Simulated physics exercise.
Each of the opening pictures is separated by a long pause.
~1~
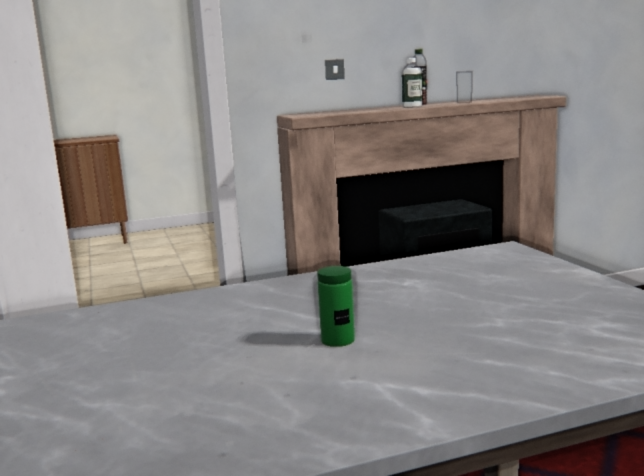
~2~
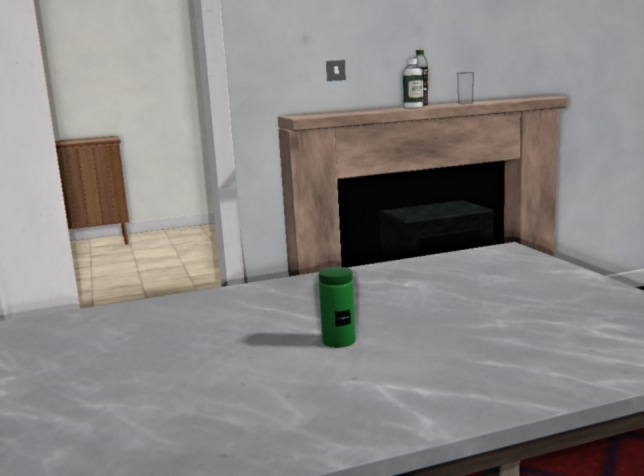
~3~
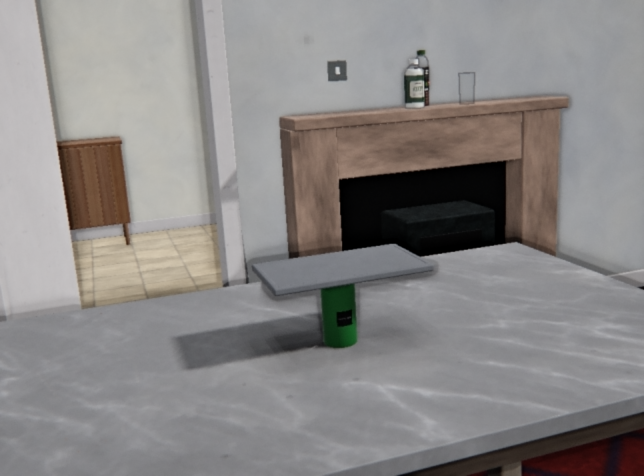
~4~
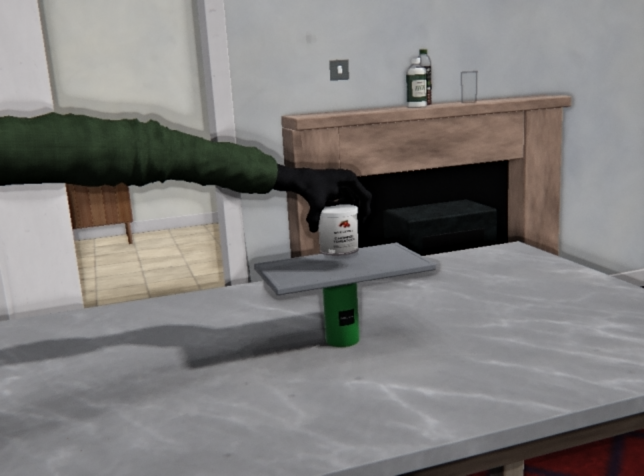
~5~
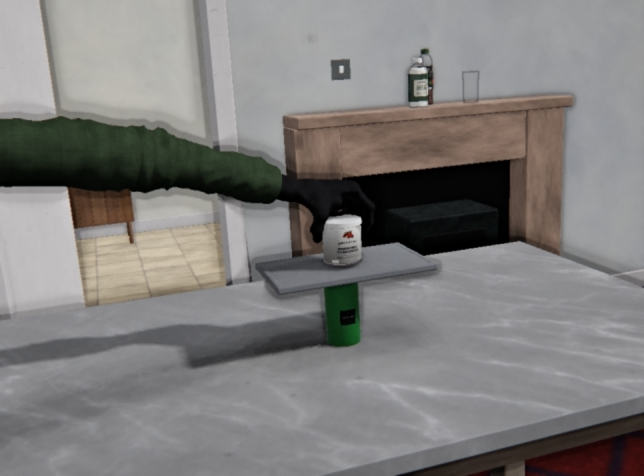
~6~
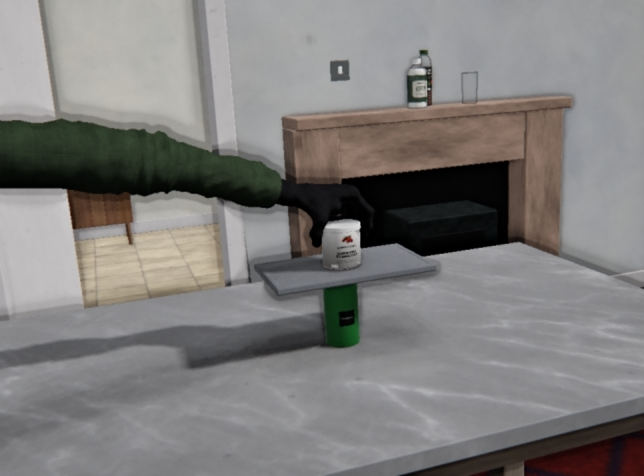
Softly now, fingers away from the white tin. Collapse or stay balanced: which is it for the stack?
Stays balanced.
Then, 0.40 s past the last view, nothing moves.
Then, 1.10 s past the last view, white tin resting near (341, 245).
Finally, all 3 still in place. Final places as the last picture's camera would see them, white tin near (341, 245). The stack stays up.
